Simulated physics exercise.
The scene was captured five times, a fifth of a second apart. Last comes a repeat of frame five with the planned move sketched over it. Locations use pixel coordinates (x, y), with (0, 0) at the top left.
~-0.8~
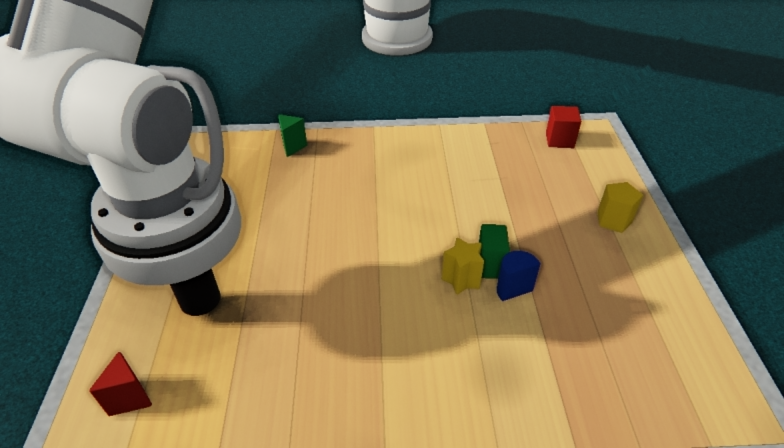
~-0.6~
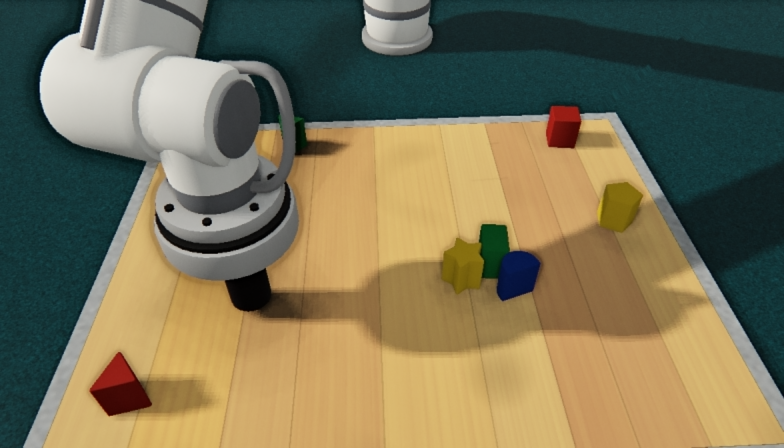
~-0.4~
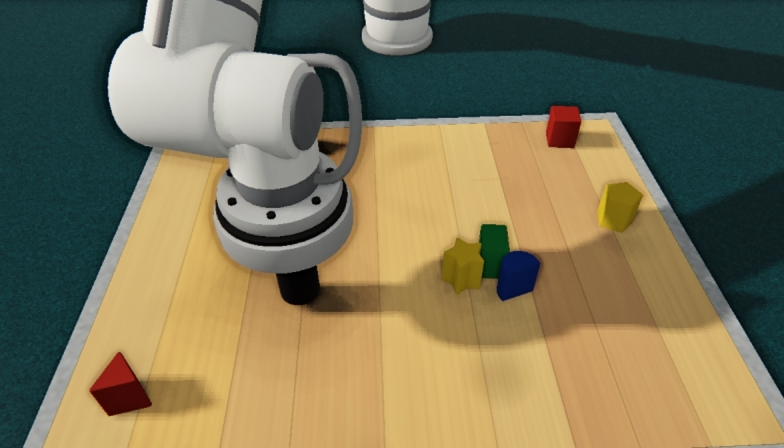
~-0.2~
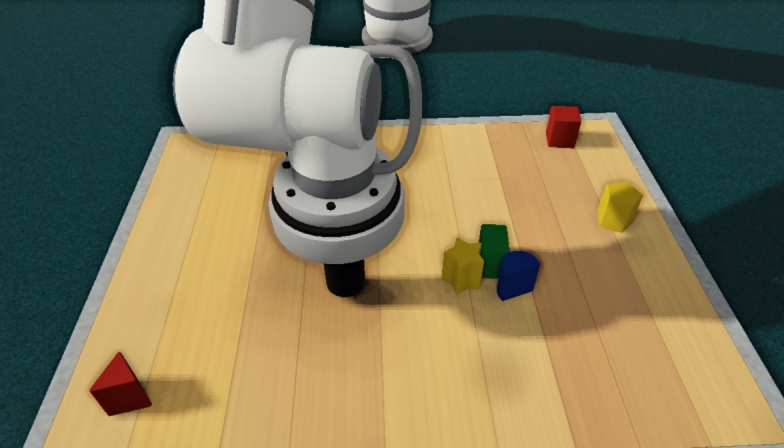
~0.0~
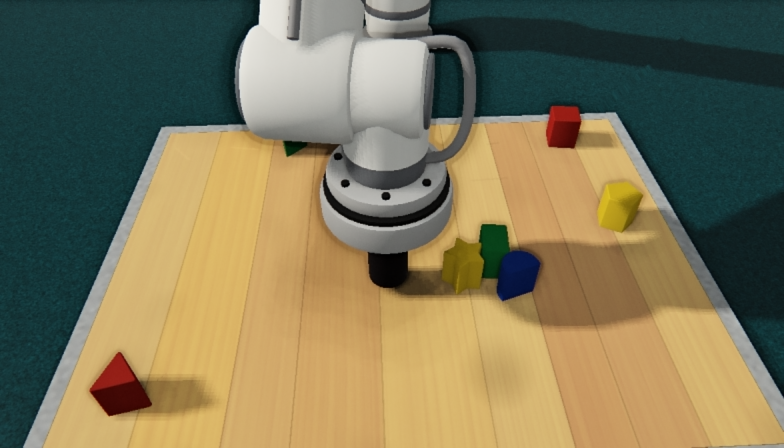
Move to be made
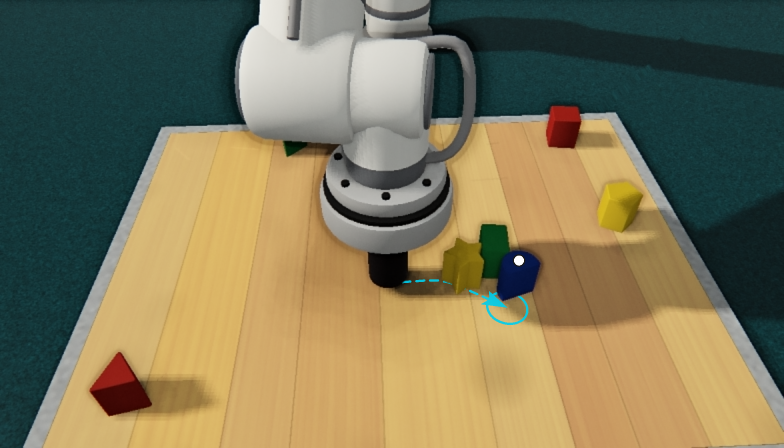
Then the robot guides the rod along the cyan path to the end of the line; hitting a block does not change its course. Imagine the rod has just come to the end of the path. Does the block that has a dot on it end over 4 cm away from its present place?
Yes, that is what happens.
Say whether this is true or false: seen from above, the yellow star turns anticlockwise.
That statement is accurate.
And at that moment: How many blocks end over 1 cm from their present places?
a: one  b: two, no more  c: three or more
c
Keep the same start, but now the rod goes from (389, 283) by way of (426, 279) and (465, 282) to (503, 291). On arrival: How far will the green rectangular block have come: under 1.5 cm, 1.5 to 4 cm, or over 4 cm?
Once the path ends, it will sit 1.5 to 4 cm from where it is now.
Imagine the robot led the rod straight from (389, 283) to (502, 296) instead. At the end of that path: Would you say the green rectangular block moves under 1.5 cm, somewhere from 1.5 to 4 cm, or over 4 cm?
The block shifts between 1.5 and 4 cm.
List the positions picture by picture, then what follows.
The first picture shows rod's lower end (200, 300); yellow star (465, 251); green rectangular block (495, 237); blue half-round block (519, 261).
The second picture shows rod (252, 296); blocks still.
The third picture shows rod (300, 290); blocks still.
The fourth picture shows rod (346, 282); blocks still.
The fifth picture shows rod (388, 274); yellow star (465, 251); green rectangular block (495, 237); blue half-round block (519, 261).
Drawn move, from (389, 283) through (429, 280) and (468, 290) to (507, 307); the dot is on the blue half-round block.
The first path, step by step. One third of the way, rod (431, 271); yellow star (474, 251); green rectangular block (501, 236).
Two thirds of the way, rod (470, 281); yellow star (515, 262); green rectangular block (513, 234), turned 50° anticlockwise; blue half-round block (545, 264), turned 40° anticlockwise.
At the end, rod (509, 298); yellow star (553, 272), turned 20° anticlockwise; green rectangular block (513, 234), turned 50° anticlockwise; blue half-round block (579, 263), turned 70° anticlockwise.
